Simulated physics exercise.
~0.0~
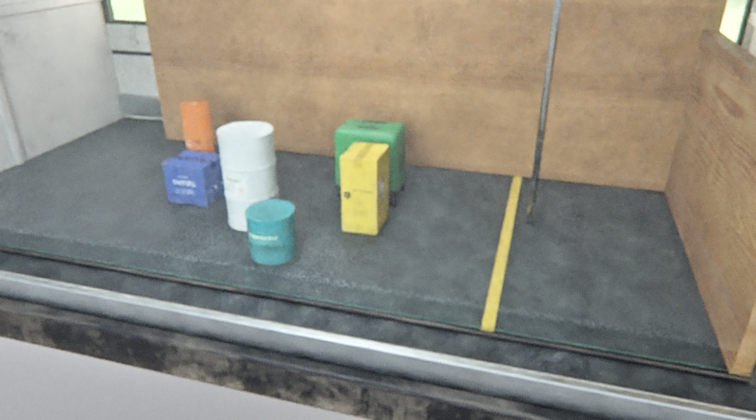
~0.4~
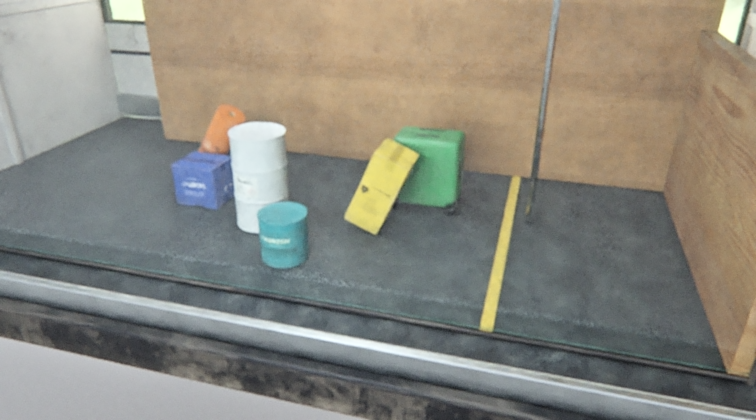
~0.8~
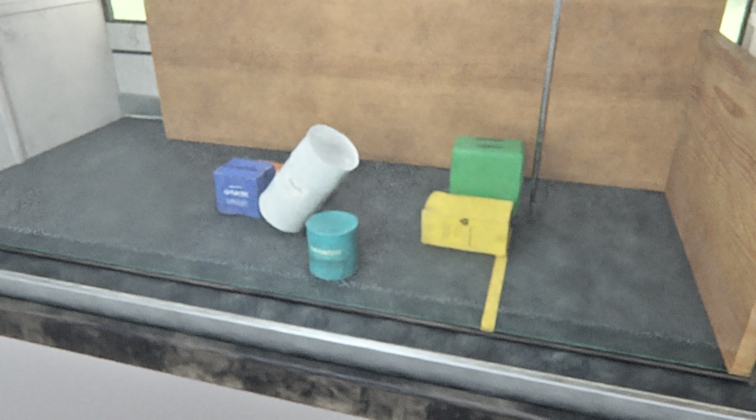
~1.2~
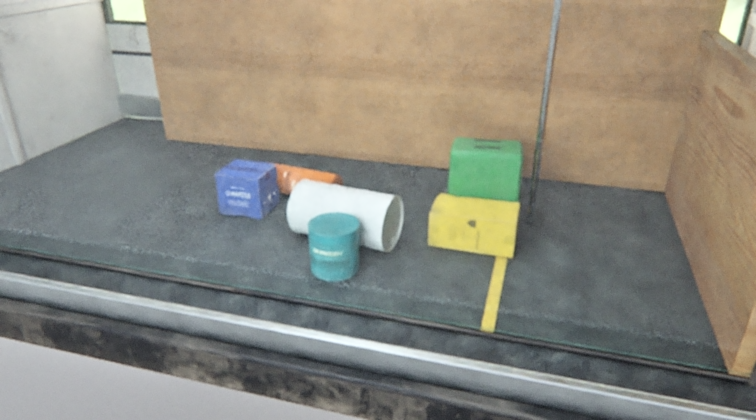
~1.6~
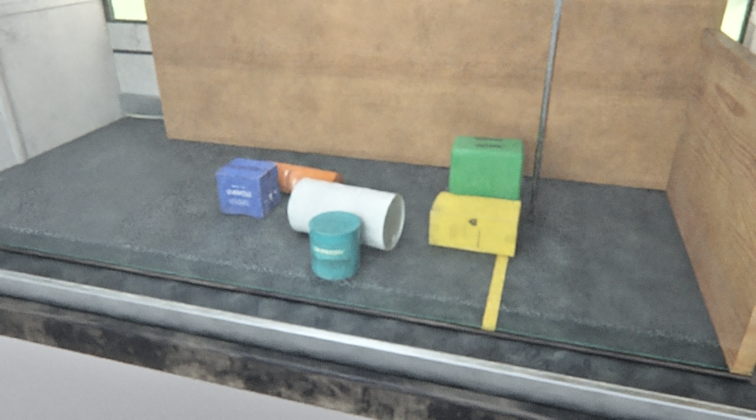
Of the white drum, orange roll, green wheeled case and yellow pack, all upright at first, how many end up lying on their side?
Three of them end up on their side, the white drum, the orange roll and the yellow pack. The green case stays upright.
